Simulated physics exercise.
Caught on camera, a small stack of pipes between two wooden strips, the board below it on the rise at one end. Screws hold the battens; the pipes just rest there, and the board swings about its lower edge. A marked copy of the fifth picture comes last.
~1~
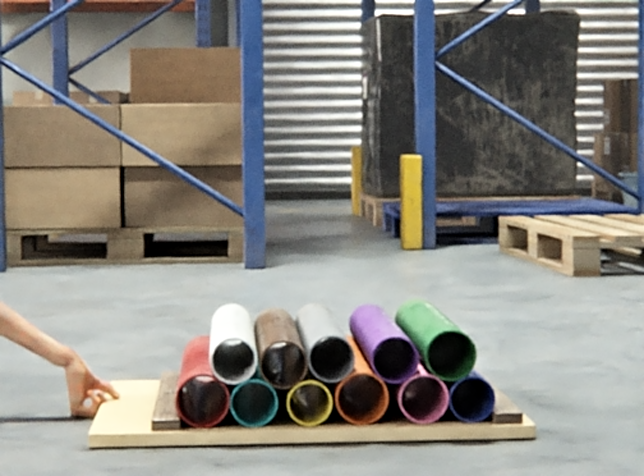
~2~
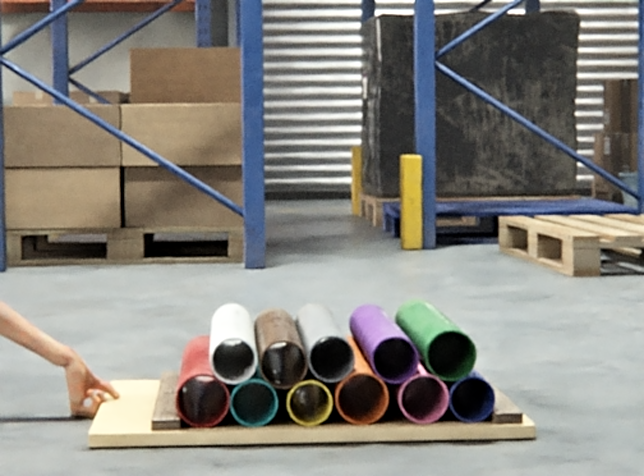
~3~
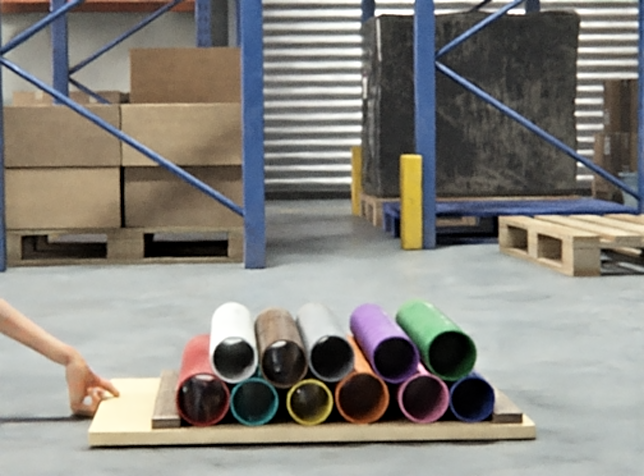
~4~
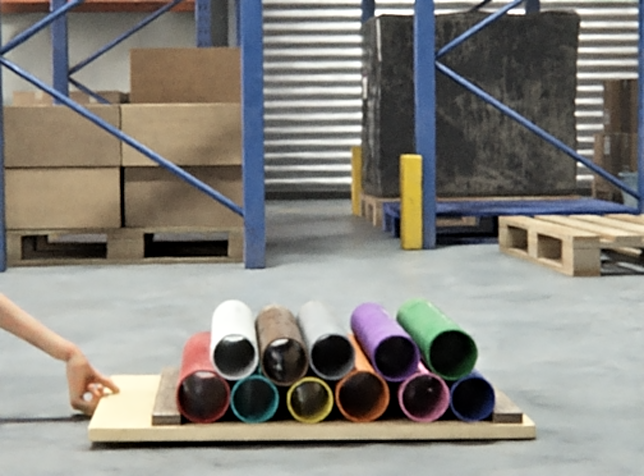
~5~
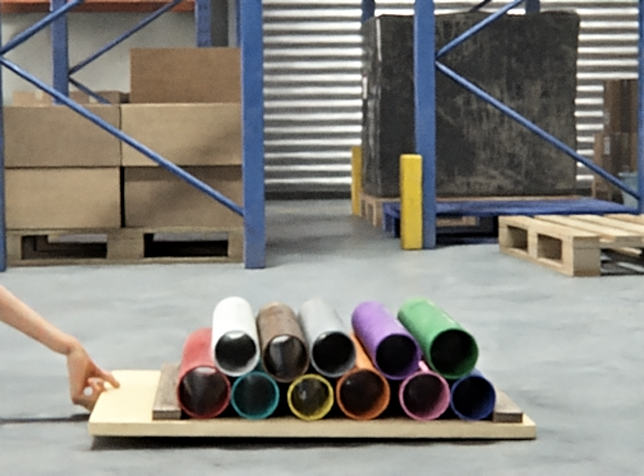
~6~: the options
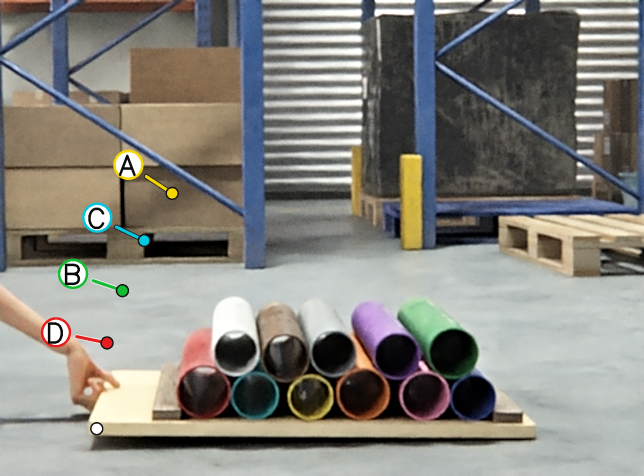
A hand at the left end of a wooden board, stacked with two rows of colourful pipes between wooden strips, lifted that end very slightly, and the pipes barely shifted on the warehouse floor.
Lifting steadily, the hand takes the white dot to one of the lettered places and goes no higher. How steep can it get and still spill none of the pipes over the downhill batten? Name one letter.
The last mark within the limit is B.
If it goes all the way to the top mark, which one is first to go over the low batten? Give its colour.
The green one.
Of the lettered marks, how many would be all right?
The number is two.
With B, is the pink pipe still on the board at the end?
Yes, with B.
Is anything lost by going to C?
At C: Yes.
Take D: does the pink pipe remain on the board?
Yes, with D.
On the marked copy, A at (172, 193); B at (123, 290); C at (145, 241); D at (107, 343); the white dot at (96, 429).
Taking B. A third of the way, board at 14°.
Two thirds of the way, board at 20°.
When it is over, board at 20°, none over the low batten.
As for the rest, A eleven over the low batten; C five over the low batten; D none over the low batten.
